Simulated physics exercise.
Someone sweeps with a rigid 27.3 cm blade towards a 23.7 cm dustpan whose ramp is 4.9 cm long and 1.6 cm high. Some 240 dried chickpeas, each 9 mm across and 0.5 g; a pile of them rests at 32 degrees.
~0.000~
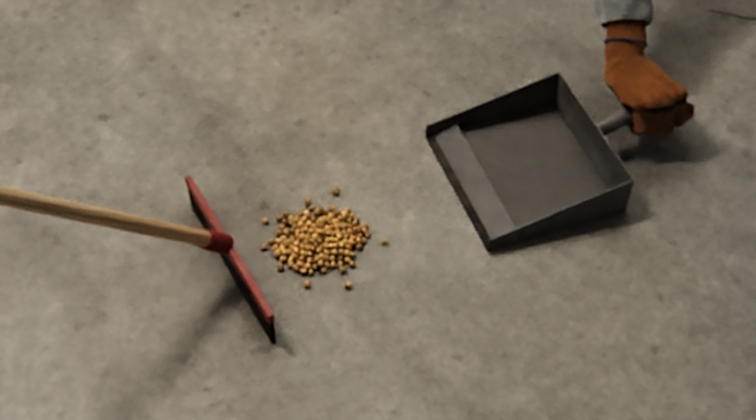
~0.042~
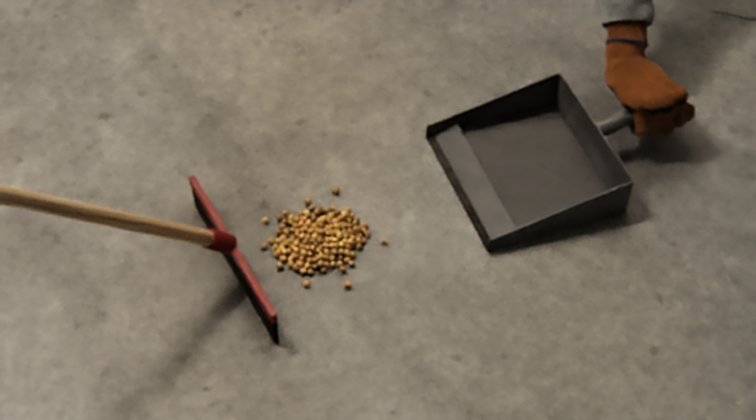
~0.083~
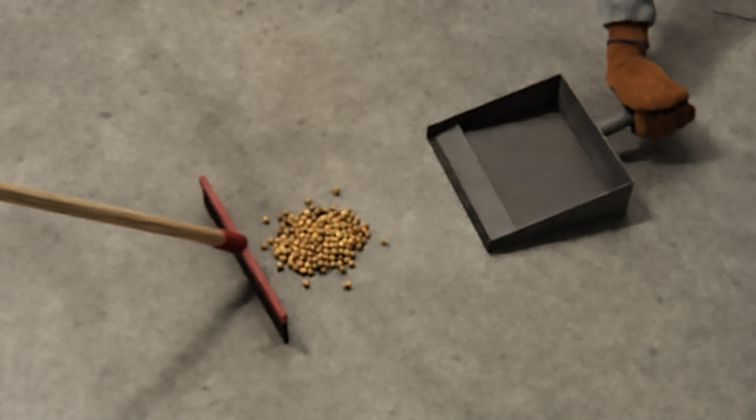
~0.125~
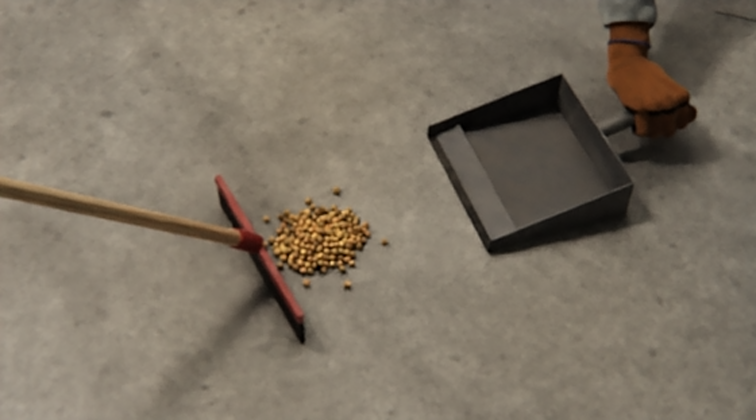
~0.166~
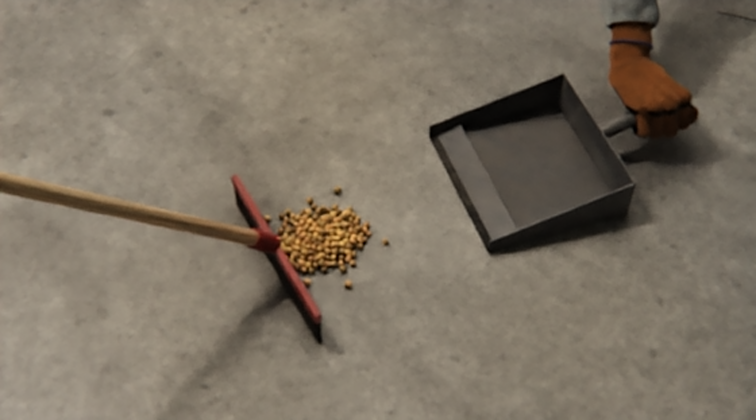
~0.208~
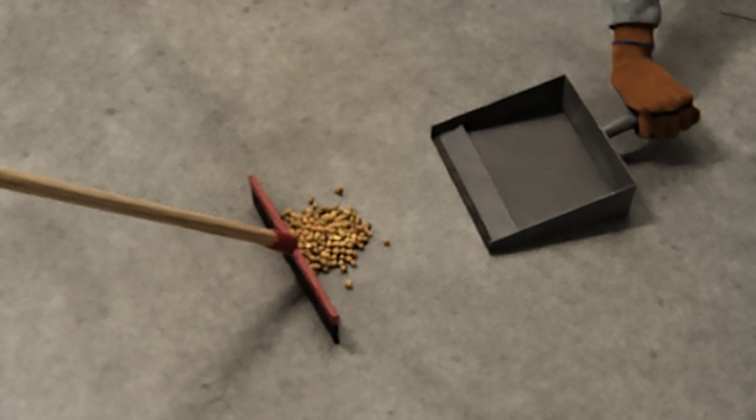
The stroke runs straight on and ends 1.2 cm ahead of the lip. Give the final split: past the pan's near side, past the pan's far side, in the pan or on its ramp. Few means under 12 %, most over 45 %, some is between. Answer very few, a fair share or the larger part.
Near side a fair share, far side very few, pan very few.
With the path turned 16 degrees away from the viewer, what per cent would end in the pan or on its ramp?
Then about 25 per cent.
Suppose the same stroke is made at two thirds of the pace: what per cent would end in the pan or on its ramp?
Then about 5 per cent.
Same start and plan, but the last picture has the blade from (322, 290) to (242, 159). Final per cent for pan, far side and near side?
Pan 40, far 5, near 0.
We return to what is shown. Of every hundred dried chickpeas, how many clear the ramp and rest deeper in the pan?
Roughly 0 per cent.
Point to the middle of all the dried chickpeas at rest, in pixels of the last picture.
Near (456, 216).
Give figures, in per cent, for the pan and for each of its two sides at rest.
Near side 15, far side 0, pan 10.
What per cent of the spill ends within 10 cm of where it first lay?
About 15 per cent.
Then, at 0.44 s, middle of the blade 15 cm from the lip; 0 % over the lip, far side 0 %, near side 5 %.
Then, at 0.60 s, middle of the blade 7 cm from the lip; 0 % over the lip, far side 0 %, near side 10 %.
After 0.88 s, middle of the blade 3 cm from the lip; 10 % over the lip, far side 0 %, near side 15 %.
In the end, at 1.2 s, near side 15 %, far side 0 %, pan 10 %, in front of the lip or behind the blade 75 %.
